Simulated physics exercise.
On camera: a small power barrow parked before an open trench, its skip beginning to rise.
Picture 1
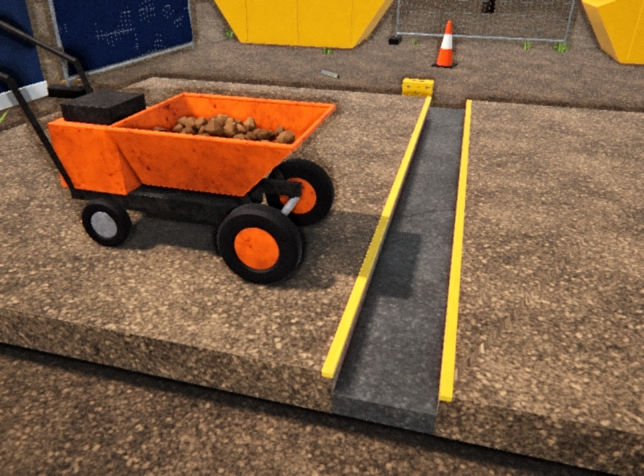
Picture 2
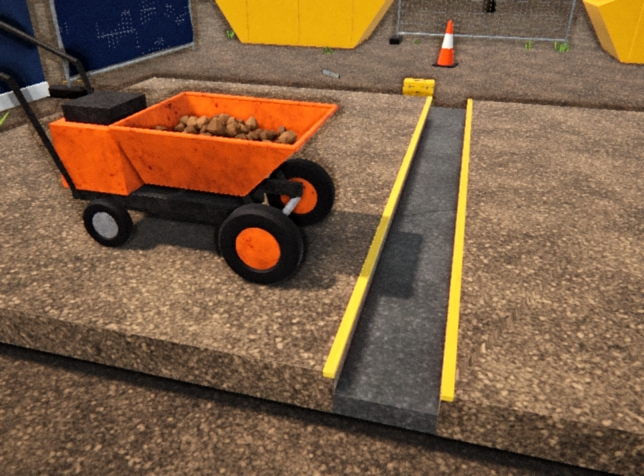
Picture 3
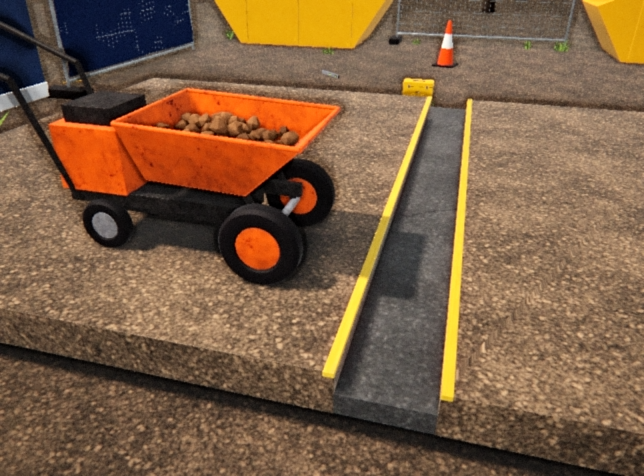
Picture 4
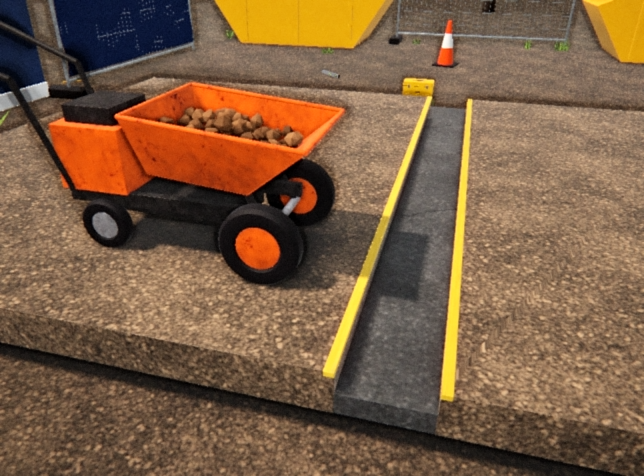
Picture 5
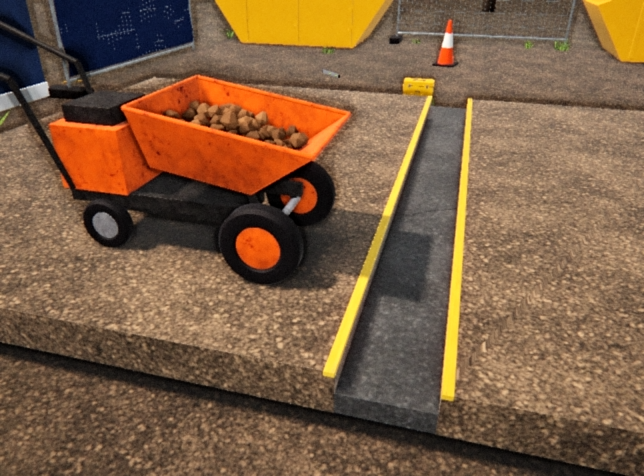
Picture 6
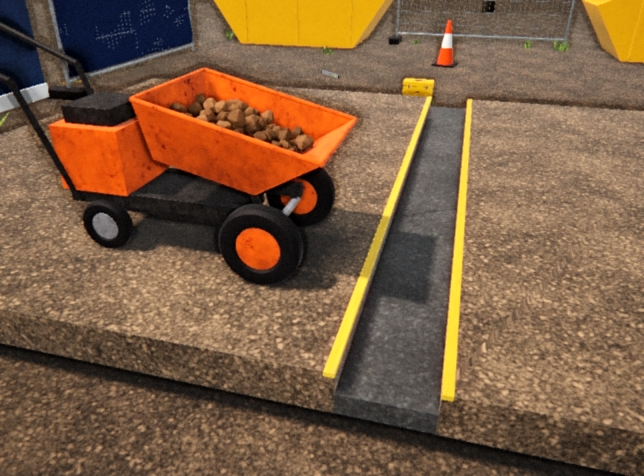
In this clip, an orange power barrow loaded with brown clods stands beside a shallow trench edged with yellow strips. Its skip gradually rises at the back and tilts slightly toward the right, while the wheels stay in place.
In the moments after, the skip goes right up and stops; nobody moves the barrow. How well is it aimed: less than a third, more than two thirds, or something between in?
In the trench: Over two thirds.
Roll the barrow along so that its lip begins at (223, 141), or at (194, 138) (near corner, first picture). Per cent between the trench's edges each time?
Near 60 % and 30 %.
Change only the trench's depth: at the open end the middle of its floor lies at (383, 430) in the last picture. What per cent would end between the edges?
Some 100 per cent.
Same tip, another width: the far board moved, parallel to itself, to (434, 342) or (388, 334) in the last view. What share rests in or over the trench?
First some 80, then 20 per cent.
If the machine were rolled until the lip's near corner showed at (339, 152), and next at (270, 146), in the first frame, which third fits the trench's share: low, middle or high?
In turn: Between a third and two thirds; beyond two thirds.
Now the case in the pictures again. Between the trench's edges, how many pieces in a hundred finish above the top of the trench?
About 15 per cent.
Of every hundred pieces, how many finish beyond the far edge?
About 10 per cent.
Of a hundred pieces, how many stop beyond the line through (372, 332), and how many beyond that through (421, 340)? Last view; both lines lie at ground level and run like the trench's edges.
In turn 90 and 30 in a hundred.
Soon after the last picture, skip tipped steeply; all in the skip.
A little later, skip tipped steeply; about half in the skip; about half in or heaped over the trench; a stray few falling.
Later still, skip tipped right over; most in or heaped over the trench; a small part beyond it.
At rest, skip tipped right over; most in or heaped over the trench; a small part beyond it.
